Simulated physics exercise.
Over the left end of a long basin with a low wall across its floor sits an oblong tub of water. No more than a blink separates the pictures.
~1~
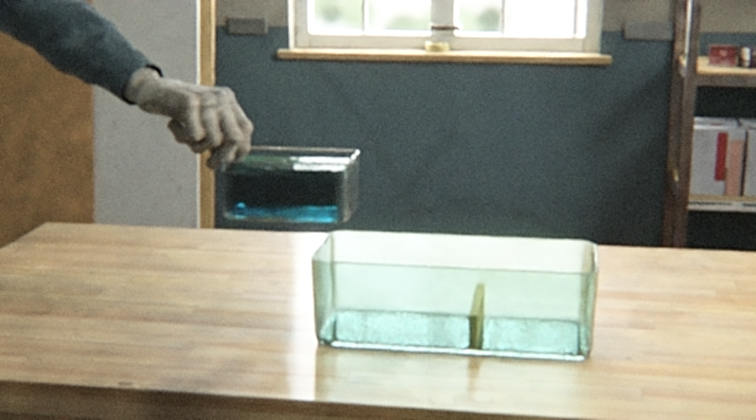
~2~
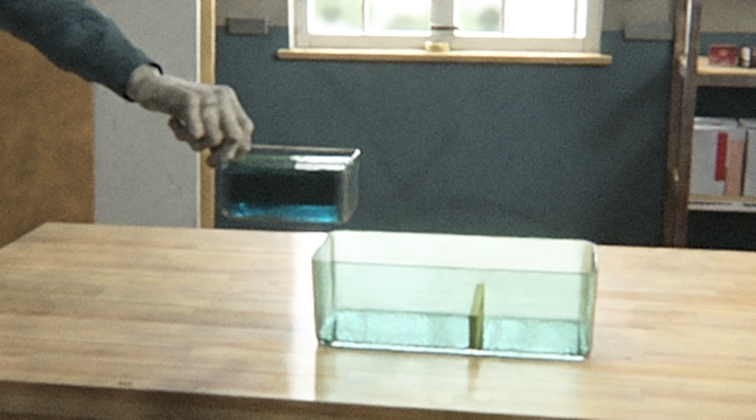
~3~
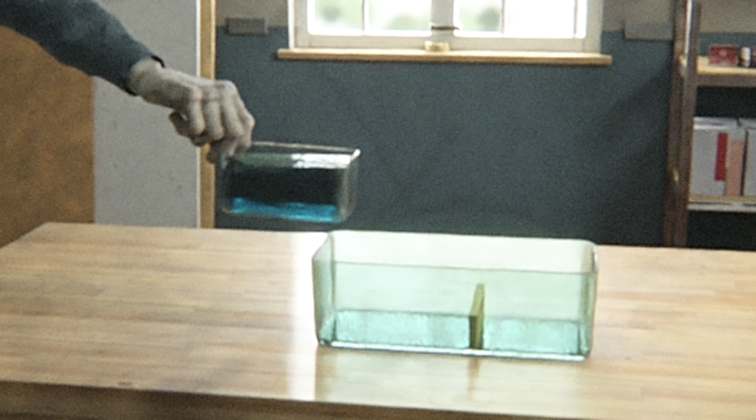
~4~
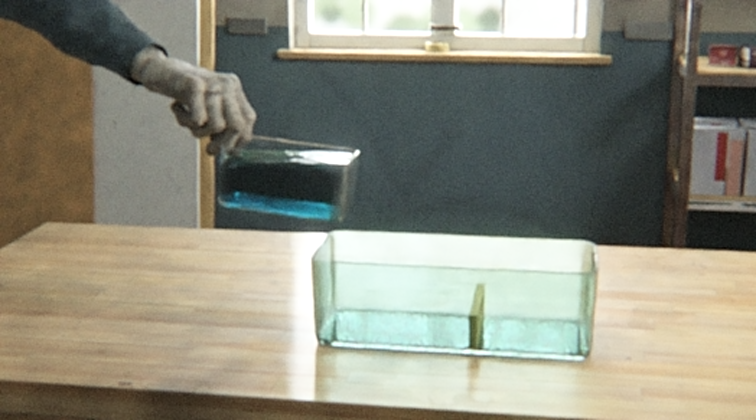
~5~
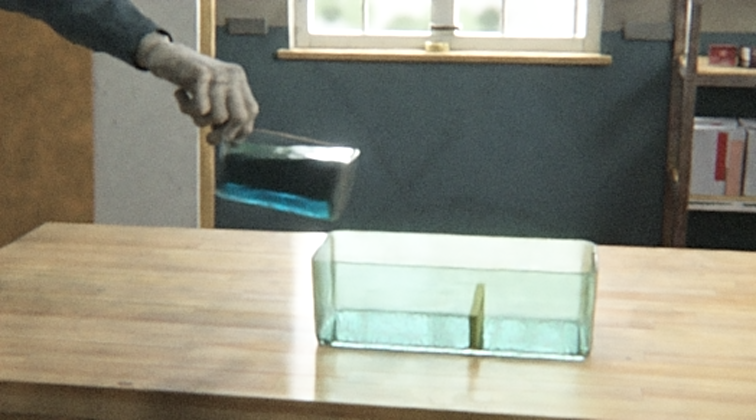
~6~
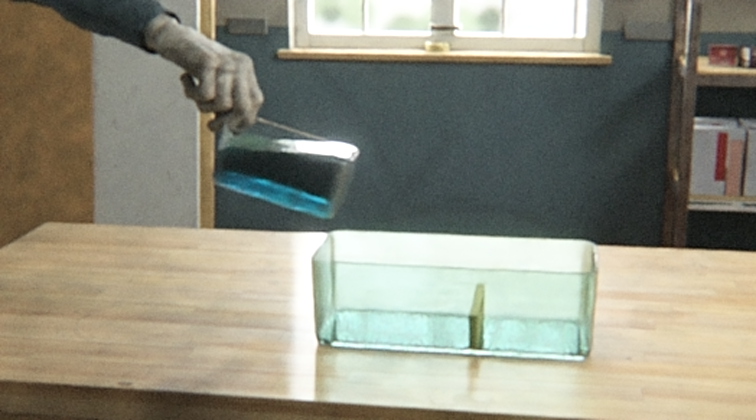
A glass tub of blue water held by a hand tilts gradually rightward above the left end of a divided glass basin.
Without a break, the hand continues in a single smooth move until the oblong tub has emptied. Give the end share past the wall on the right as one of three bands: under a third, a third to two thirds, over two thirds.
The share right of the wall fails to reach one third.
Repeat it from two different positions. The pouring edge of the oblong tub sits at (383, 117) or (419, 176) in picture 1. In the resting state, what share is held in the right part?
The first start gives some 60 %, the second some 75 %.
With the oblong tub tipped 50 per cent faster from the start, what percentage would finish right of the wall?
It comes to some 20 per cent.
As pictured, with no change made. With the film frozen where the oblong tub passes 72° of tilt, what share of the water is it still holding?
Near 45 percent is still in there.
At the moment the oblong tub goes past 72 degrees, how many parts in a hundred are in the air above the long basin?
Around 40 %.
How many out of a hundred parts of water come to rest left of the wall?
That works out near 75 in every hundred.
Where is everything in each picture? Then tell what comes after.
In the first picture, it leans 0°; its right rim is at (353, 159); the water meets the walls at (231, 162) and (353, 166); the long basin's rim runs from (320, 247) to (596, 259); the wall's top is at (477, 299).
In the second picture, it leans 1°; its right rim is at (353, 159); the water meets the walls at (232, 161) and (353, 165).
In the third picture, it leans 3°; its right rim is at (353, 159); the water meets the walls at (231, 159) and (352, 163).
In the fourth picture, it leans 6°; its right rim is at (353, 159); the water meets the walls at (230, 156) and (352, 160).
In the fifth picture, it leans 10°; its right rim is at (353, 159); the water meets the walls at (229, 151) and (353, 156).
In the sixth picture, it leans 16°; its right rim is at (353, 159); the water meets the walls at (228, 144) and (352, 154); 1 per cent is over the edge.
A moment on, the oblong tub is tipped part way and 43 per cent is still to pour, 15 is left of the wall and 0 right of it.
Next, the oblong tub is tipped right over and 7 per cent is still to pour, 72 is left of the wall and 6 right of it.
Then the oblong tub is tipped right over and 0 per cent is still to pour, 79 is left of the wall and 8 right of it.
Later the oblong tub is tipped right over and 0 per cent is still to pour, 74 is left of the wall and 14 right of it.
Finally, 74 per cent lies left of the wall, 15 right of it and 11 outside.
